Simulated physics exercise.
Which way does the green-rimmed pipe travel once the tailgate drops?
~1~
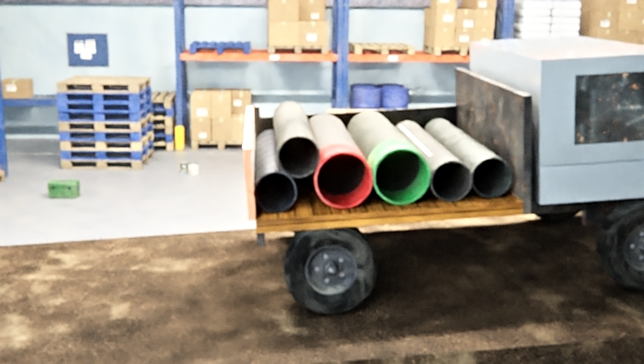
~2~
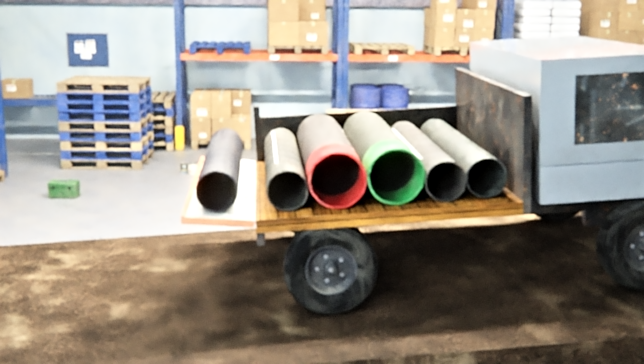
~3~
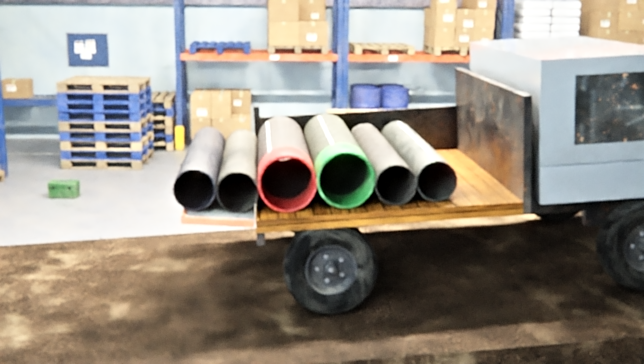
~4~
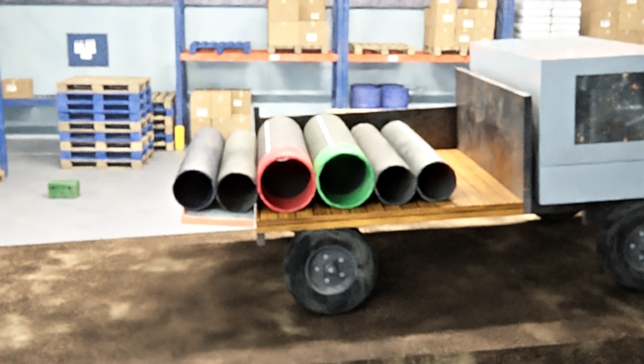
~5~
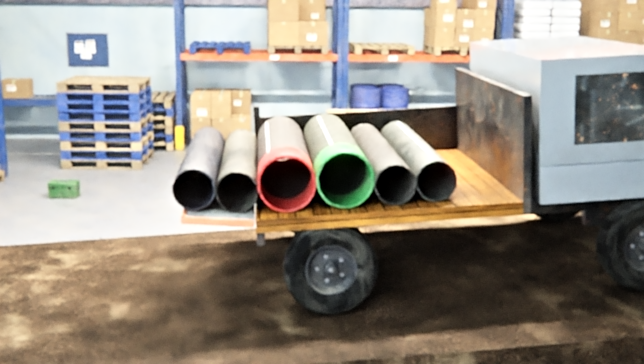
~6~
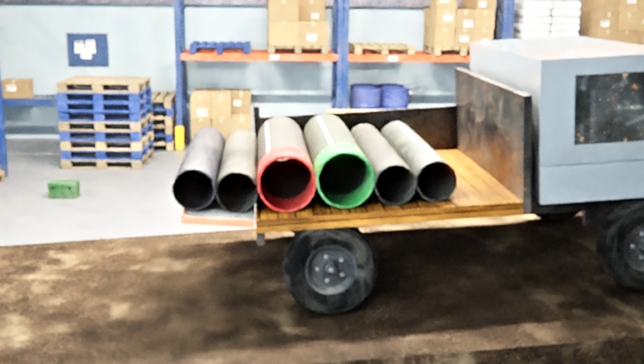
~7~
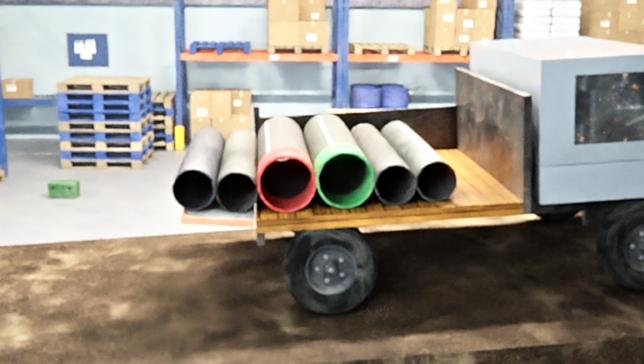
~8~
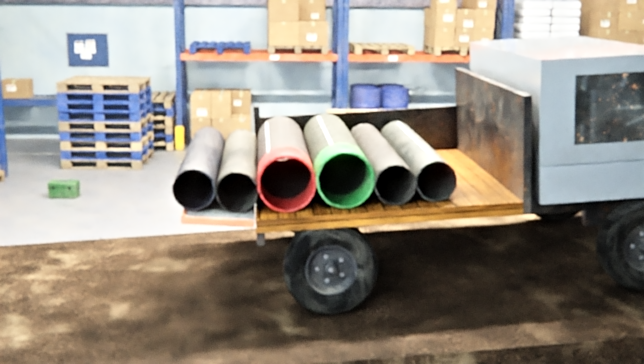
It rolls to the left along the bed, towards the lowered tailgate, and then comes to rest.
